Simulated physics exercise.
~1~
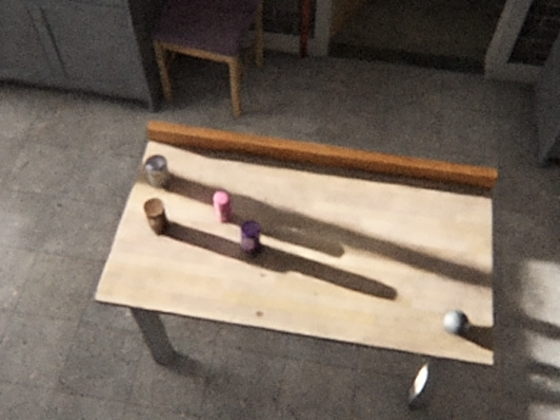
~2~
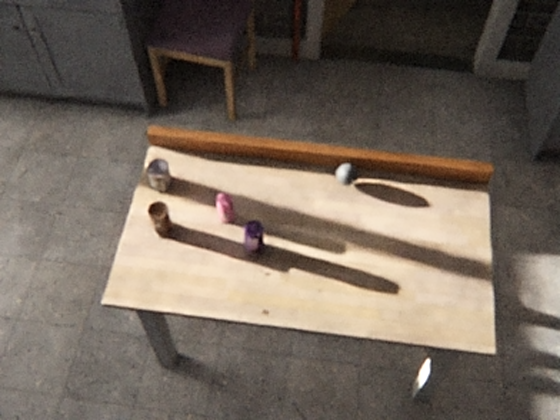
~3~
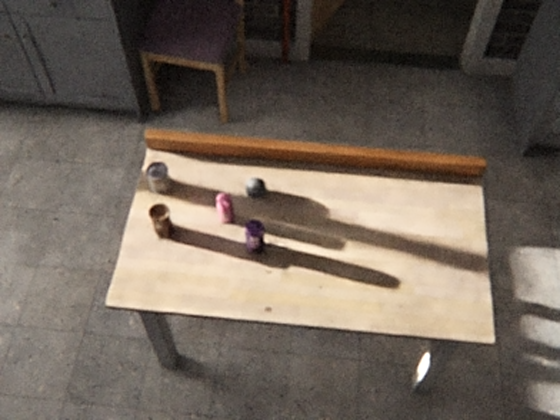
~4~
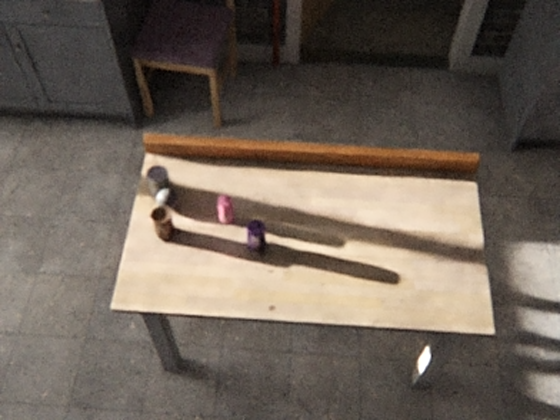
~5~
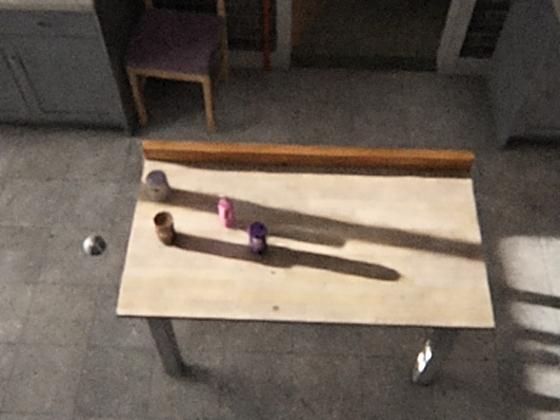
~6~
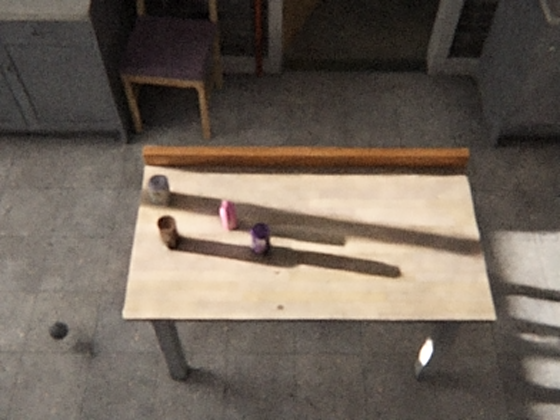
A grey ball rebounds off the table's raised edge, passes the standing containers and drops off the left side.
